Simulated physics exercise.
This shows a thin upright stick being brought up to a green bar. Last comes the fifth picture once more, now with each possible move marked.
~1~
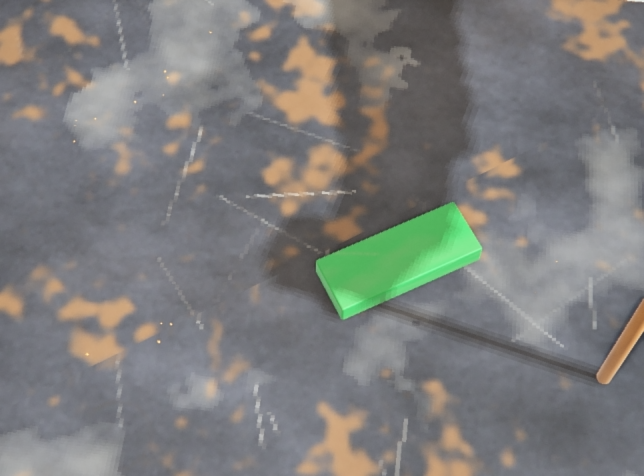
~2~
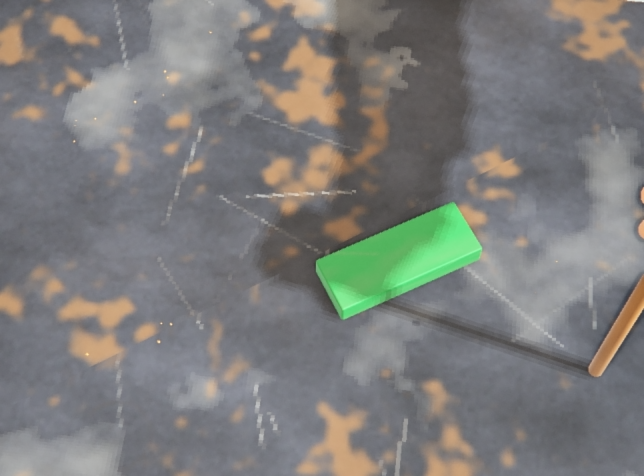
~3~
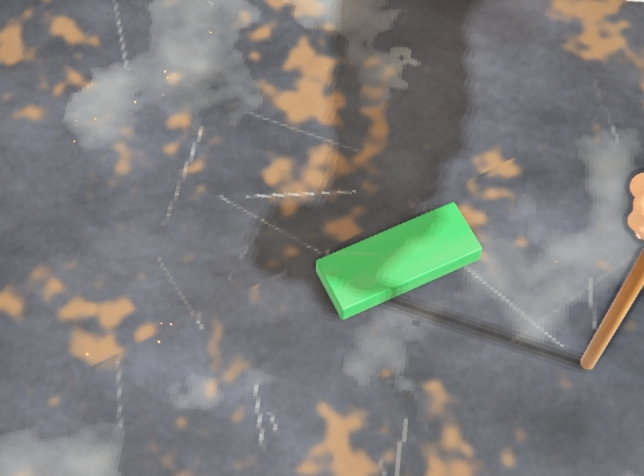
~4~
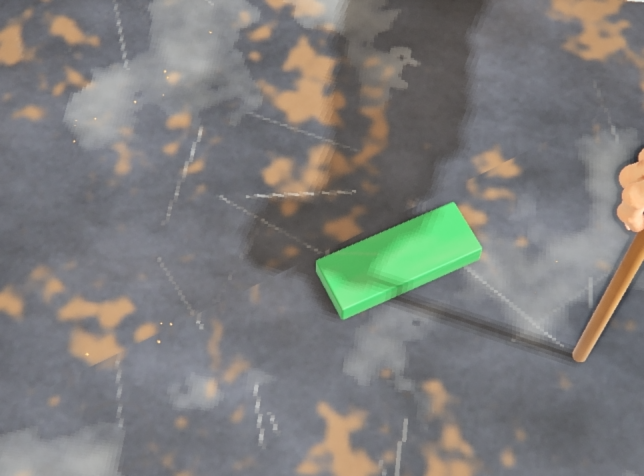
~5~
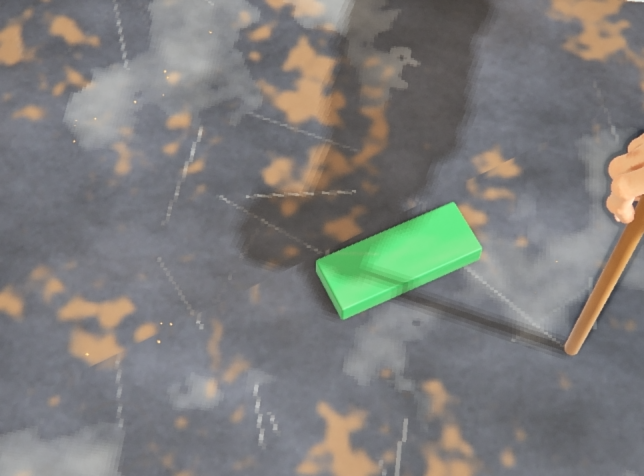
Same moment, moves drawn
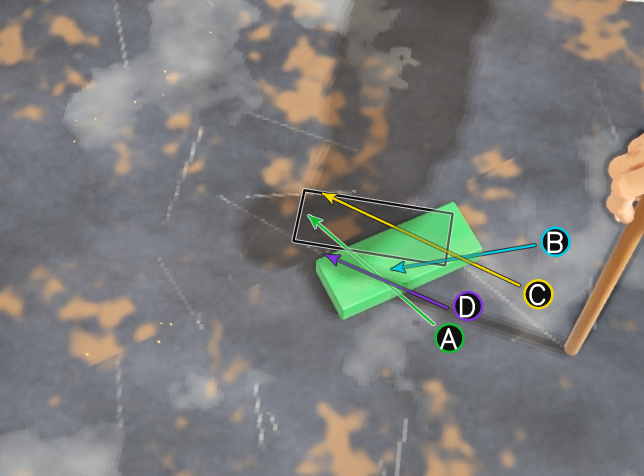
A hand holding a thin brown stick moving slowly leftward and slightly upward near a still green bar on a mottled grey surface.
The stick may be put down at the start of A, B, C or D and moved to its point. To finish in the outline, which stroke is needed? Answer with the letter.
D.
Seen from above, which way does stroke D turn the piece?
Clockwise.
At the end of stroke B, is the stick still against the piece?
Yes.
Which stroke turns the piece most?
That is C.
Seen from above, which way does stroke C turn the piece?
Anticlockwise.
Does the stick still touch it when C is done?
At the end, yes.
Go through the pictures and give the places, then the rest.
The first frame shows green bar (400, 254).
The second frame shows green bar (400, 254).
The third frame shows green bar (400, 254).
The fourth frame shows green bar (400, 254).
The fifth frame shows green bar (400, 254).
On the marked copy, A from (434, 324) to (309, 216); B from (535, 245) to (392, 269); C from (519, 285) to (323, 194); D from (447, 308) to (327, 255).
Taking D. A third of the way, foot of the stick (403, 289), piece (390, 246).
Two thirds of the way, foot of the stick (358, 270), piece (377, 226).
When it is over, foot of the stick (327, 256), piece (375, 219); it fills the outline.
As for the rest, A leaves the piece out of the outline, at (381, 202); B leaves the piece out of the outline, at (304, 264); C leaves the piece out of the outline, at (305, 226).
